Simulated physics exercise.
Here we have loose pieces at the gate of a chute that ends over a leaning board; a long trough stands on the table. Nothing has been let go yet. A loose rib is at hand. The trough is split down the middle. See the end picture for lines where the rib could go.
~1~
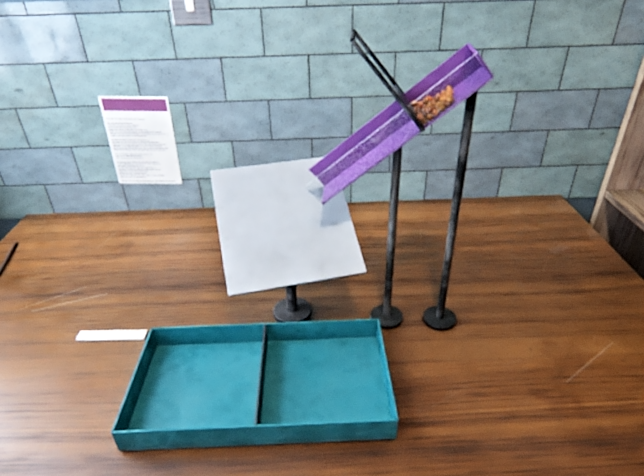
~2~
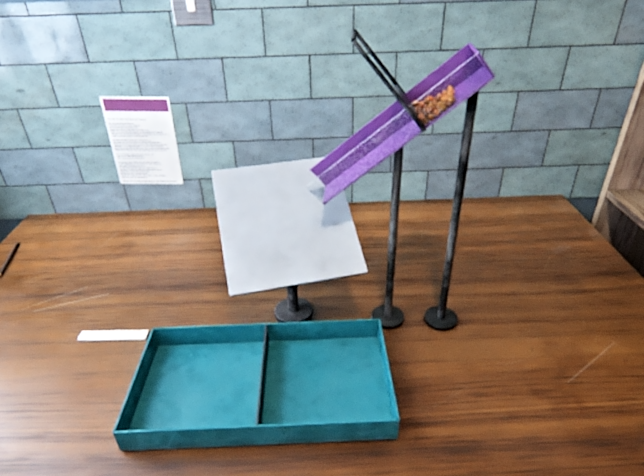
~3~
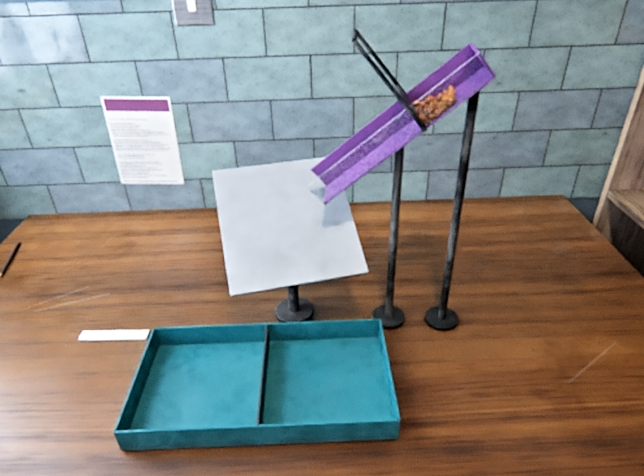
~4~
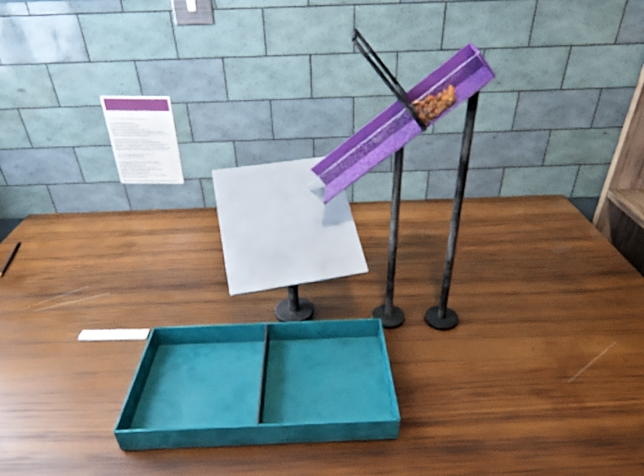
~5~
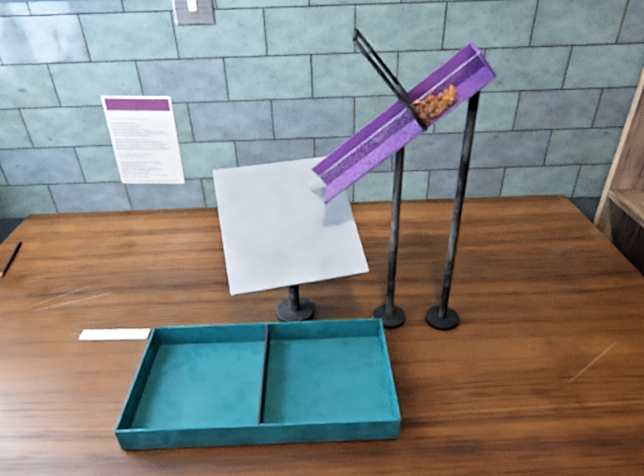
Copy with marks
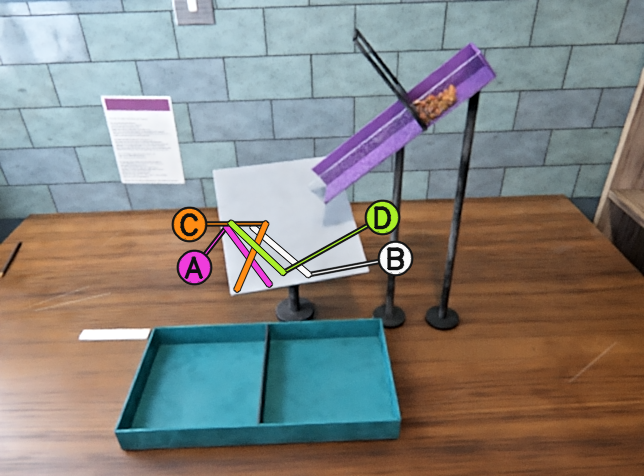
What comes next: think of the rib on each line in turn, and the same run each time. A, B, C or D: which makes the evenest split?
Line C does it best.
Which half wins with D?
Right.
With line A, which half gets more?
The right half.
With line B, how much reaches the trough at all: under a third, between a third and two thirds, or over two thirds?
It is over two thirds.
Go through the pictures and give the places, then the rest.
The first frame shows load behind the gate near (428, 106), cereal balls; lip of the chute near (324, 195), sloping fairly steeply.
The second frame shows middle of the board near (287, 219), tilted fairly steeply; middle of its low edge near (301, 283); of its high edge near (274, 163).
The third frame shows front corners of the trough near (114, 432) and (399, 420); front end of its middle wall near (257, 426); gate still shut near (401, 95).
The fourth frame shows middle of the load near (430, 106); lip near (325, 195).
The fifth frame shows middle of the load near (431, 106); lip near (326, 195).
On the marked copy, line A from (226, 227) to (269, 284); line B from (253, 227) to (308, 274); line C from (265, 223) to (237, 289); line D from (230, 223) to (283, 272).
If A is chosen, of what is caught, only a few in the left half, all but a few in the right.
If B is chosen, of what is caught, a small share in the left half, all but a few in the right.
If C is chosen, of what is caught, close to half in the left half, close to half in the right.
If D is chosen, of what is caught, none at all in the left half, the whole lot in the right.
